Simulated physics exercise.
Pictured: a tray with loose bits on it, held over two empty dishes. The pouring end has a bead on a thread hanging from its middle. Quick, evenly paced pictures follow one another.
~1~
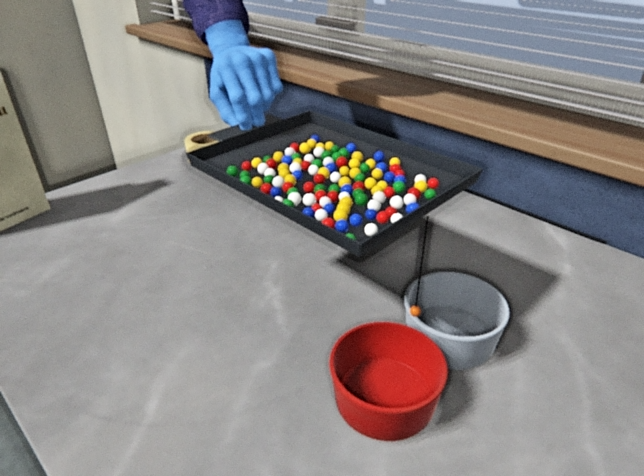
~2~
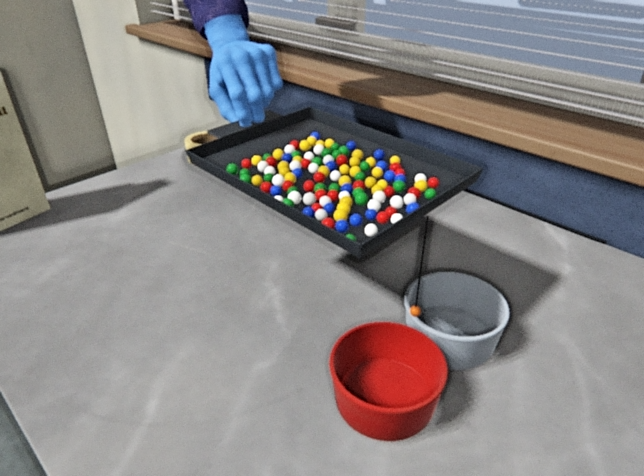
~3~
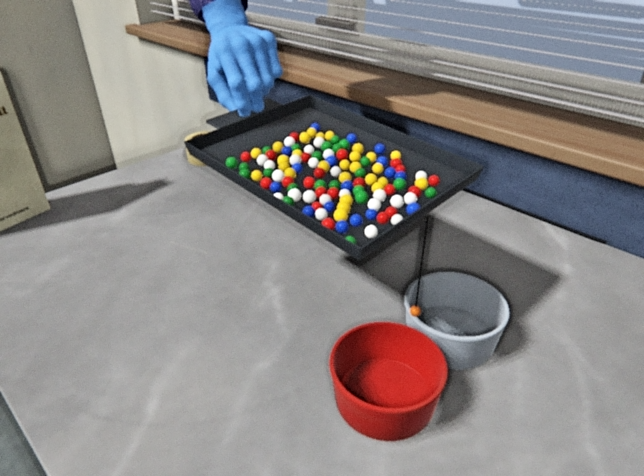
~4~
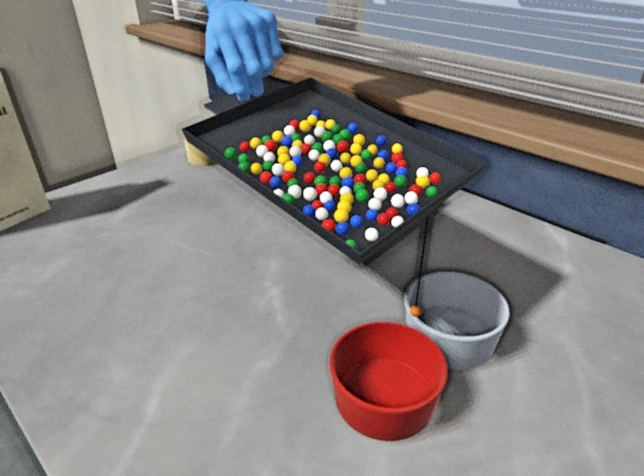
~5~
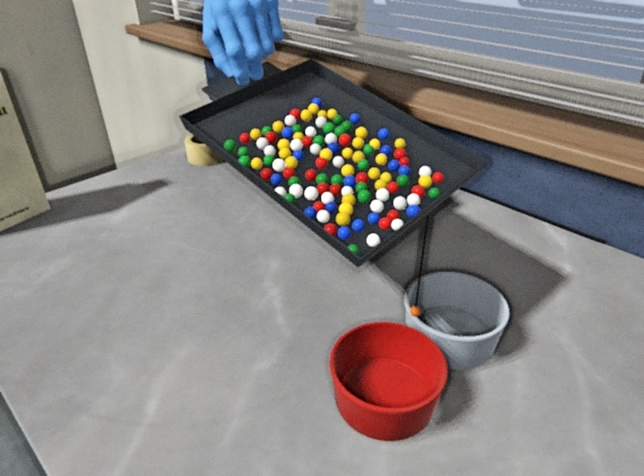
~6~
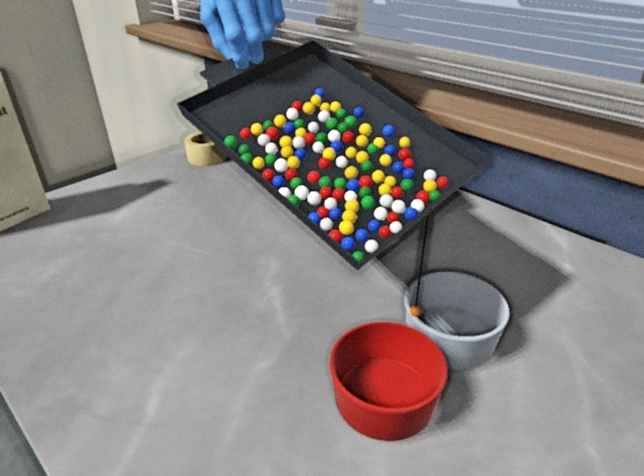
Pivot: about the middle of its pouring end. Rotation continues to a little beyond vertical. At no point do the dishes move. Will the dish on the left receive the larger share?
Yes.
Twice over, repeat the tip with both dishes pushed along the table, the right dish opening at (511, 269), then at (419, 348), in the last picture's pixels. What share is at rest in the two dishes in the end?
It would be roughly 0 per cent in the first placement and roughly 70 per cent in the second.
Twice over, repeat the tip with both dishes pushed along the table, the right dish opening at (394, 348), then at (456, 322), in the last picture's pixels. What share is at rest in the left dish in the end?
20% for the first placement, 90% for the second.
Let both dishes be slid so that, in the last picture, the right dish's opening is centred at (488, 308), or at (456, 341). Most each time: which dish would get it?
Try 1 - the dish at left, try 2 - the dish at left.
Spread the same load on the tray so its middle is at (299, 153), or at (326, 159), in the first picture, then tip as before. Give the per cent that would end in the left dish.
Estimate: 70 % first, 80 % second.
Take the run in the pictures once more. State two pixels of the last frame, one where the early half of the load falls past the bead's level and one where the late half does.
First part (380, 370), rest (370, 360).
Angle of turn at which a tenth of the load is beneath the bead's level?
75 degrees.
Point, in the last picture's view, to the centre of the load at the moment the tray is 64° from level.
Somewhere around pixel (364, 211) in the last picture.
Shortly afterwards, tray tipped steeply; all but a few on the tray; only a few in the left dish; a little in the air.
Next, tray tipped past a quarter turn; a little on the tray; near two thirds in the left dish; a little outside both; near a quarter in the air.
Some moments later, tray tipped past a quarter turn; the bulk in the left dish; near a quarter outside both.
In the end, tray tipped past a quarter turn; the bulk in the left dish; none at all in the right dish; near a quarter outside both.
